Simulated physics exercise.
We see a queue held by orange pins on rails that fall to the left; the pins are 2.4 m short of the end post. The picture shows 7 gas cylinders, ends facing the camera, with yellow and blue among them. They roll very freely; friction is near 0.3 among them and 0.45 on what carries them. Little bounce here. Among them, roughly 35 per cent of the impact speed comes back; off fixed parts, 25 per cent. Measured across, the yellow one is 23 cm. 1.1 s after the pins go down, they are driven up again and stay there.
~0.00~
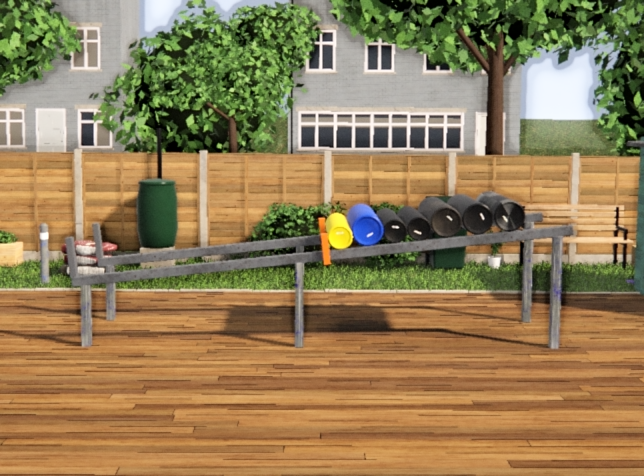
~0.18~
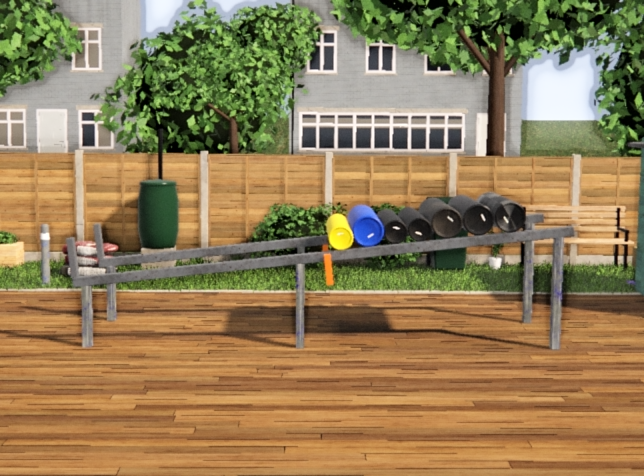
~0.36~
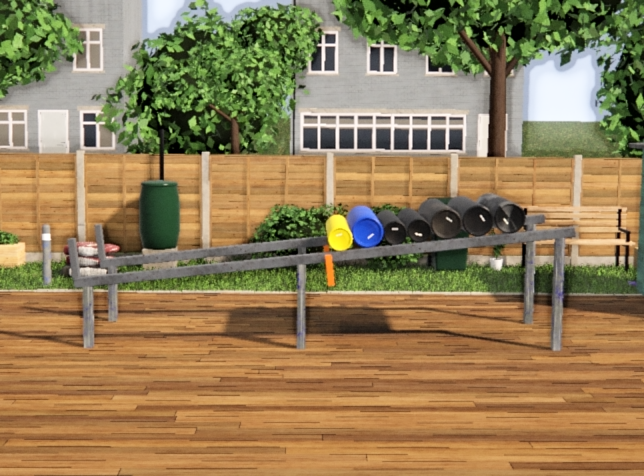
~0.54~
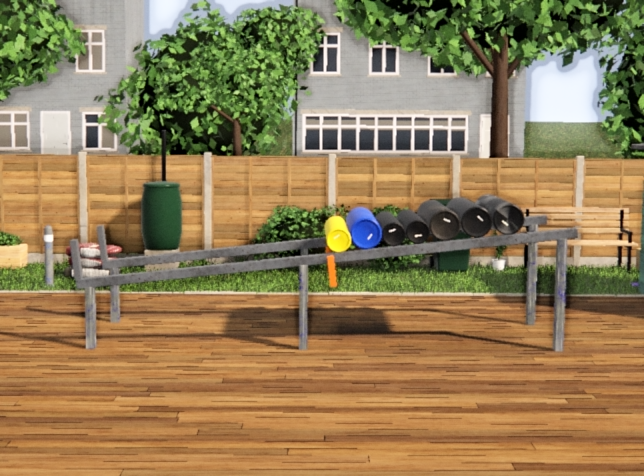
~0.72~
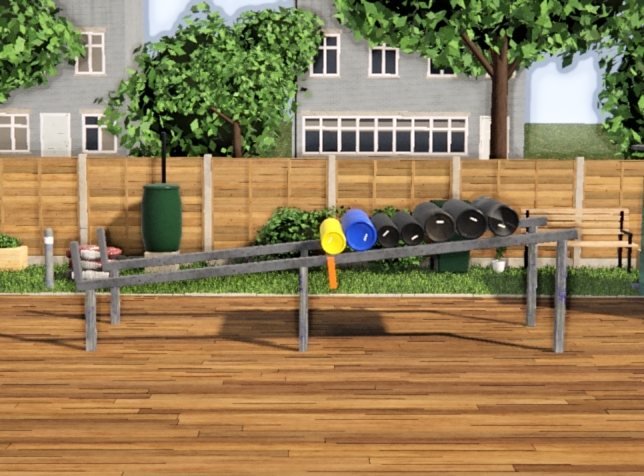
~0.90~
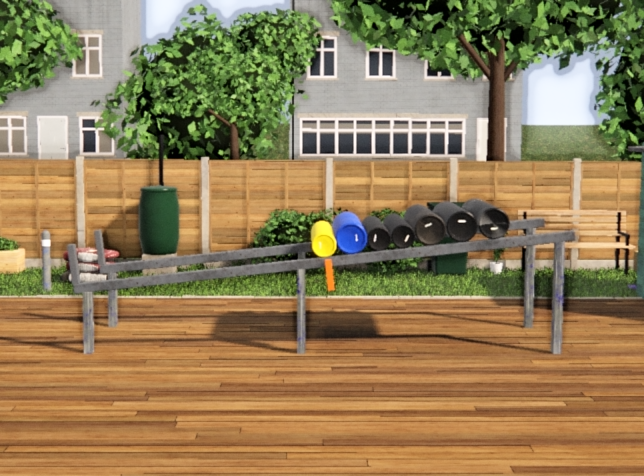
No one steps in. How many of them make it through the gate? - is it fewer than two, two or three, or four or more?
It comes to two or three of them.
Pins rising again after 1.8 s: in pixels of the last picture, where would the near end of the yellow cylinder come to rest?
Around pixel (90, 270).
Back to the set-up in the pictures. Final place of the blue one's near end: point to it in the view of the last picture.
(116, 264), roughly.
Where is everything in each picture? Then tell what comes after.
The first picture shows yellow at (340, 237), blue at (368, 231); pins up; the rack falls 6°.
The second picture shows yellow at (341, 238), blue at (368, 232); pins down.
The third picture shows yellow at (340, 239), blue at (368, 233); pins down.
The fourth picture shows yellow at (339, 240), blue at (366, 234); pins down; the first has rolled 5 cm.
The fifth picture shows yellow at (334, 243), blue at (361, 236); pins down; the first has rolled 10 cm.
The sixth picture shows yellow at (324, 245), blue at (351, 239); pins down; the first has rolled 15 cm.
After 1.1 s, yellow is on the rails, 10 cm below the pins, rolling left; blue is on the rails, 15 cm above the pins, rolling left; 1 through so far.
After 1.3 s, yellow is on the rails, 25 cm below the pins, rolling left; blue is in the air, 10 cm above the pins, rolling left; 1 through so far.
After 1.5 s, yellow is on the rails, 35 cm below the pins, rolling left; blue is in the air, 5 cm above the pins, rolling left; 1 through so far.
After 1.7 s, yellow is on the rails, 50 cm below the pins, rolling left; blue is on the rails, 10 cm below the pins, rolling left; 2 through so far.
At rest (3.8 s), yellow is on the rails, 225 cm below the pins; blue is on the rails, 200 cm below the pins; 2 through so far.
